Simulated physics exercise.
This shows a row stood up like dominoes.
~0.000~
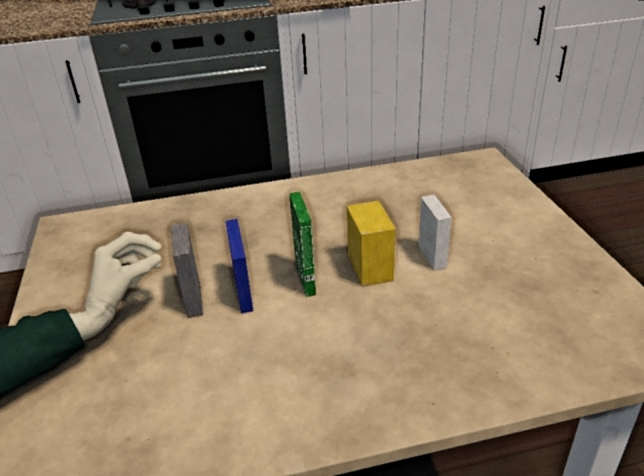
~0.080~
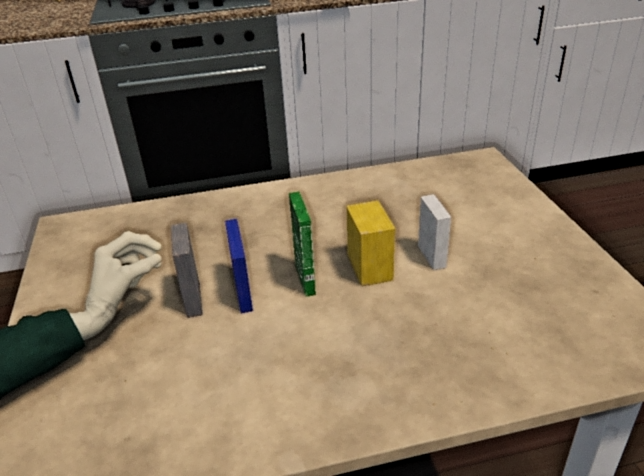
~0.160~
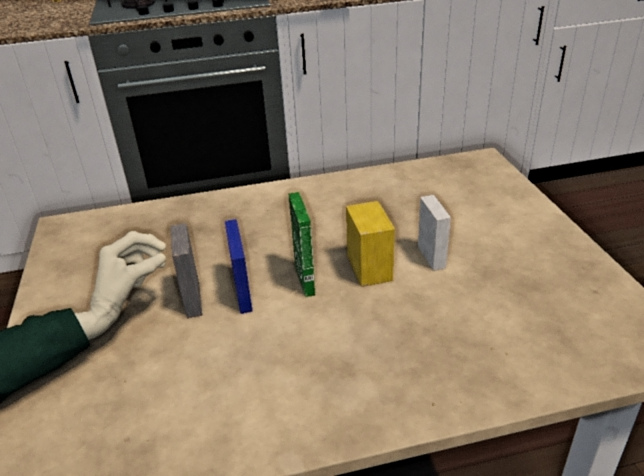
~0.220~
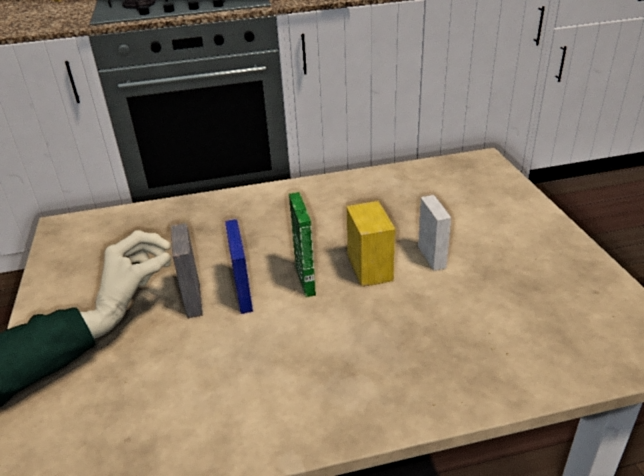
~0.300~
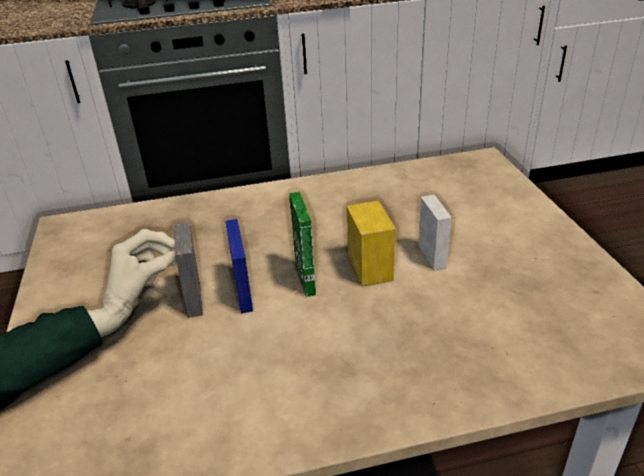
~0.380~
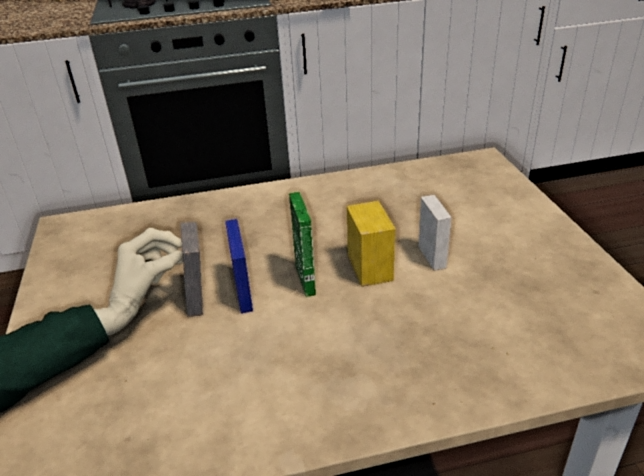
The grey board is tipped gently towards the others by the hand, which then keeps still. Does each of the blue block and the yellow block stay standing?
My prediction: The blue block ends up fallen. The yellow block ends up upright.
After 0.88 s, grey board 53° over; blue block turned 33° from how it was put near (259, 264).
After 0.98 s, grey board 74° over; blue block on its side near (276, 274); green packet turned 6° from how it was put.
After 1.98 s, grey board 75° over; blue block on its side near (282, 280); green packet turned 20° from how it was put.
In the end (3.7 s), toppled on the table, blue block; moved from the start, green packet; yellow block unmoved. At the end, from the last picture's camera, blue block near (283, 279), yellow block near (371, 243).
